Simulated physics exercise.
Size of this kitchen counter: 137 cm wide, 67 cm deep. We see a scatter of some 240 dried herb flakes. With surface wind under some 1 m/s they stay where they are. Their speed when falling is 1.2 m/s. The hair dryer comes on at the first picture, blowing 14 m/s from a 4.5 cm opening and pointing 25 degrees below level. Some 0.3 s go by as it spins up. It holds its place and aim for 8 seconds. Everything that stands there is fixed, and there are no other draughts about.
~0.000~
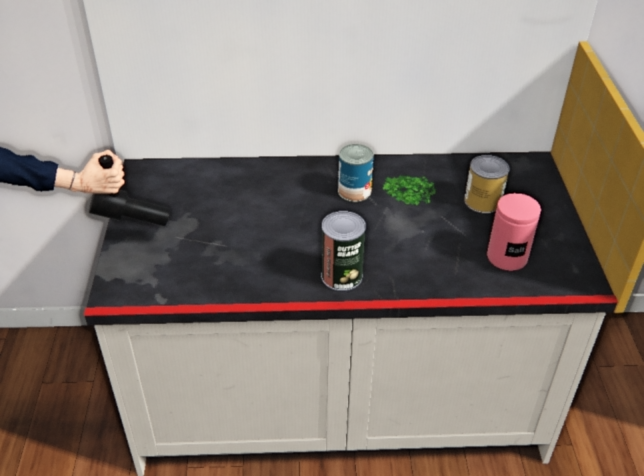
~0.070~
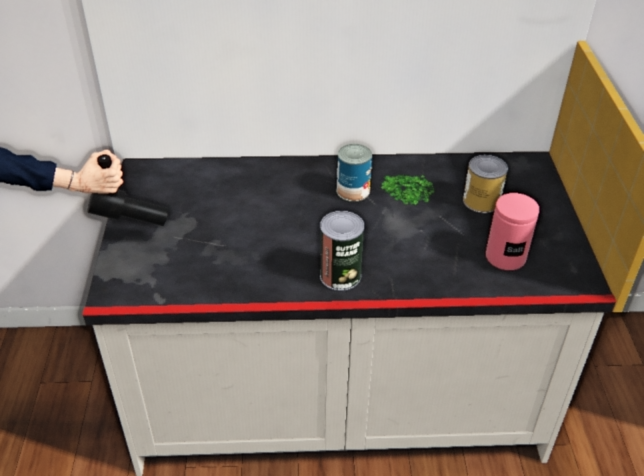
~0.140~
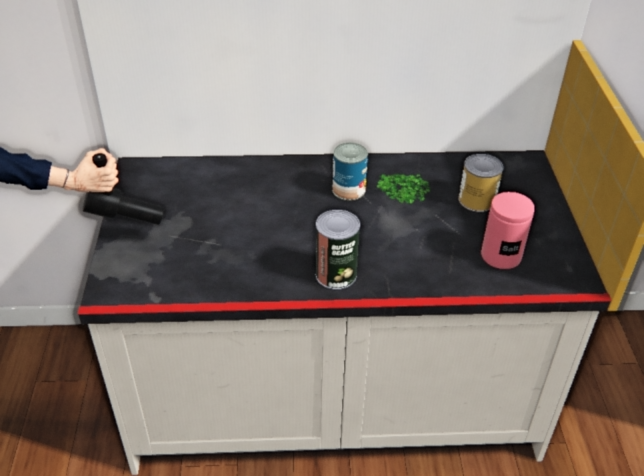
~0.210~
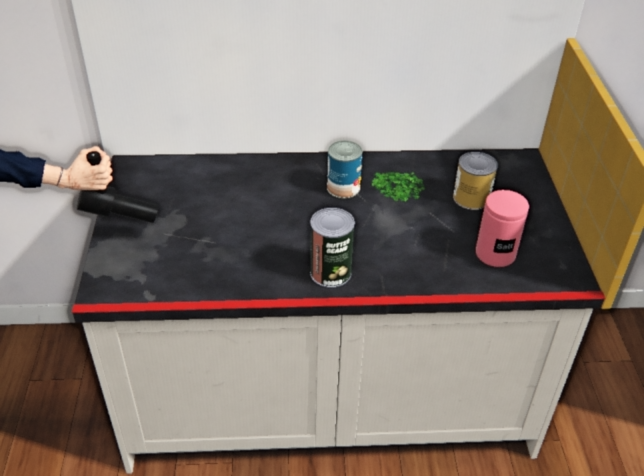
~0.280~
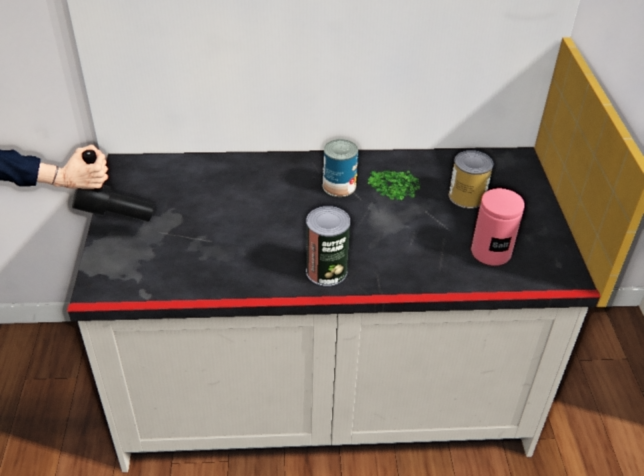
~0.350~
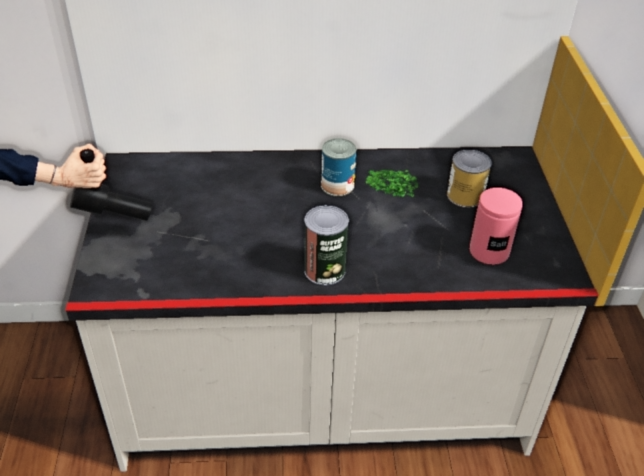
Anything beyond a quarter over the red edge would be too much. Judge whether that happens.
My money says the one-in-four line is respected at that edge.
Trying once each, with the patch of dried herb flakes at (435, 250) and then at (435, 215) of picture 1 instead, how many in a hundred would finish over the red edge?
80 %, 25 %.
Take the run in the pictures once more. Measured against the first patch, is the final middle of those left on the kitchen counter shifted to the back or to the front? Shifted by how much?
It has shifted to the far side, by around 15 cm.
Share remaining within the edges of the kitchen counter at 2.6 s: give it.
Share at that time: Some 100 %.
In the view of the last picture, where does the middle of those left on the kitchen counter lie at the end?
Their middle sits at about (525, 153) in the last picture.
After 1.6 s, 85 % are on the move or not yet settled, 0 % are over the red edge; the middle of those still in play is near (495, 157).
After 2.6 s, 67 % are on the move or not yet settled, 0 % are over the red edge; the middle of those still in play is near (515, 155).
After 4.4 s, 57 % are on the move or not yet settled, 0 % are over the red edge; the middle of those still in play is near (521, 153).
After 8.0 s, at the end, 0 % are over the red edge; the middle of those still in play is near (525, 153).
